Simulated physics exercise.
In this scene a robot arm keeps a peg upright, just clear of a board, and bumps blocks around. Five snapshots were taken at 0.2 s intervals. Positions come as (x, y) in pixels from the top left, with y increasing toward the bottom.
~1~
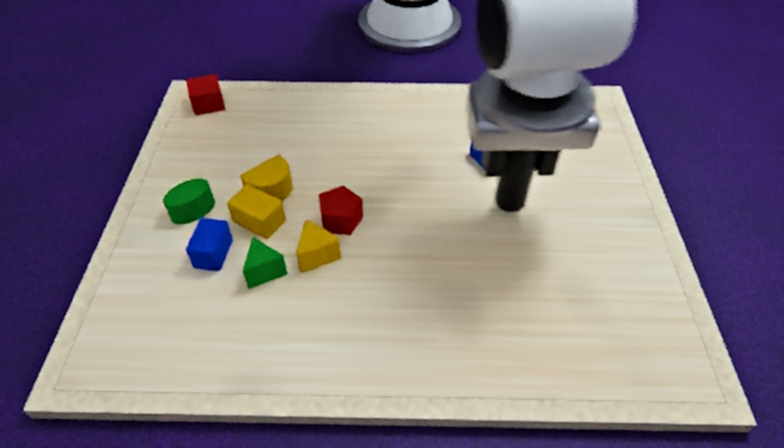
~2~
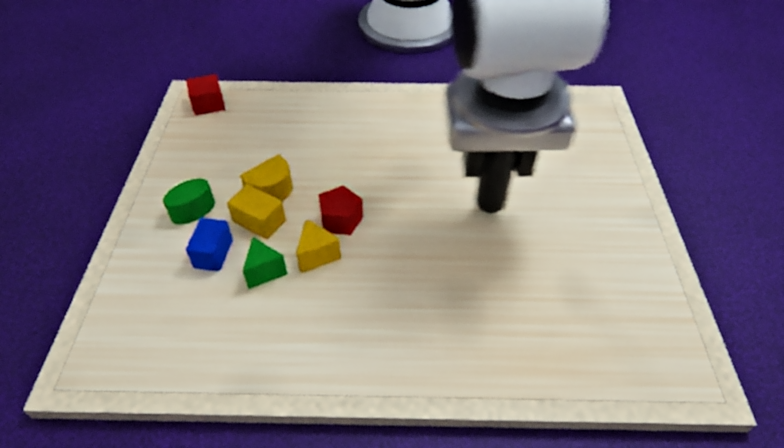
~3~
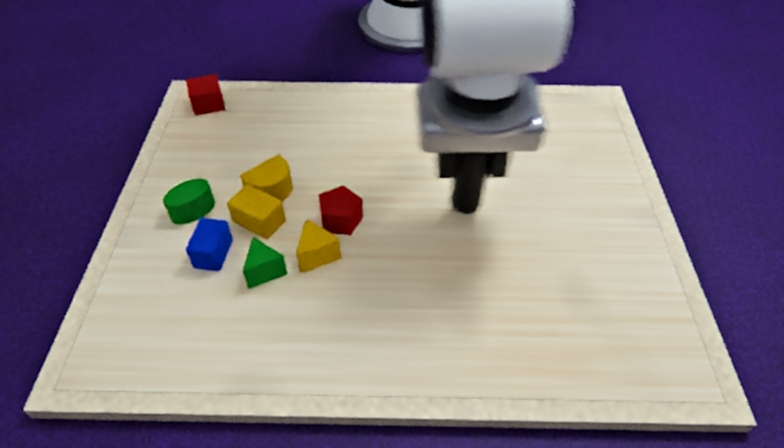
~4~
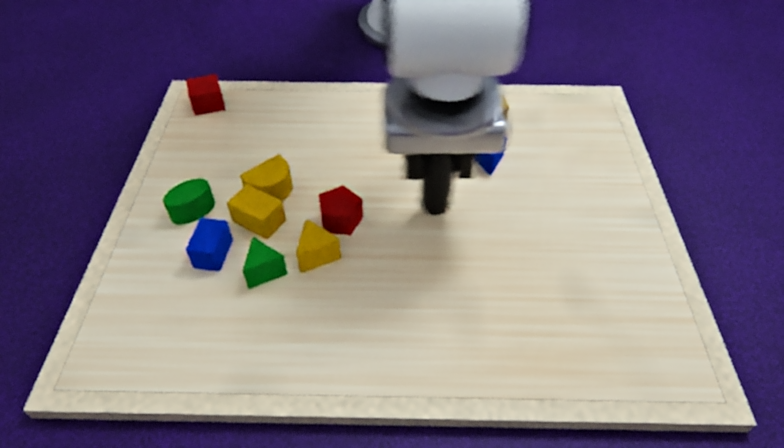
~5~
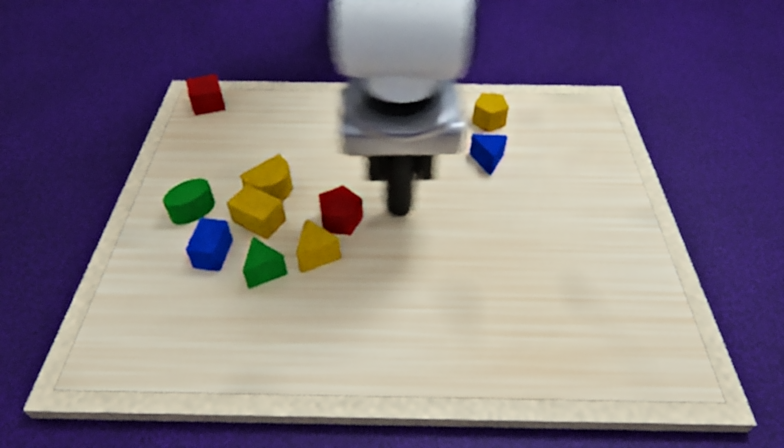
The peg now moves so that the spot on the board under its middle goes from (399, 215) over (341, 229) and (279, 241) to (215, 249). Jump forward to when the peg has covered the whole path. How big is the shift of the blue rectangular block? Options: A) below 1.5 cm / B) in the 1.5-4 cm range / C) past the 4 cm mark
B.
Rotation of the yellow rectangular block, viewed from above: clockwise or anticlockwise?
Prediction: Counterclockwise.
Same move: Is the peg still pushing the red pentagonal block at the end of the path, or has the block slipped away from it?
Final position: To the side or behind.
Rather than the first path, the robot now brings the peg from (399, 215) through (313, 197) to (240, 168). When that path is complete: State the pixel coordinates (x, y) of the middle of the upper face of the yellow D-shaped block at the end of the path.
Its top middle will sit at (206, 165).
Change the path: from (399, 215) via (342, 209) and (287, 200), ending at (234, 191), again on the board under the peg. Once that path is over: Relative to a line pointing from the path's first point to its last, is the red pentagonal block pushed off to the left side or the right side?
Its shift is leftward.
On the path given first. One third of the way, peg at (340, 220); red pentagonal block at (306, 200).
Two thirds of the way, peg at (276, 231); yellow rectangular block at (237, 196), turned 35° anticlockwise; yellow triangular block at (303, 243), turned 45° anticlockwise; red pentagonal block at (285, 193), turned 45° clockwise.
At the end, peg at (211, 239); blue rectangular block at (176, 240), turned 35° anticlockwise; yellow rectangular block at (237, 196), turned 35° anticlockwise; yellow triangular block at (303, 243), turned 45° anticlockwise; red pentagonal block at (285, 193), turned 45° clockwise.
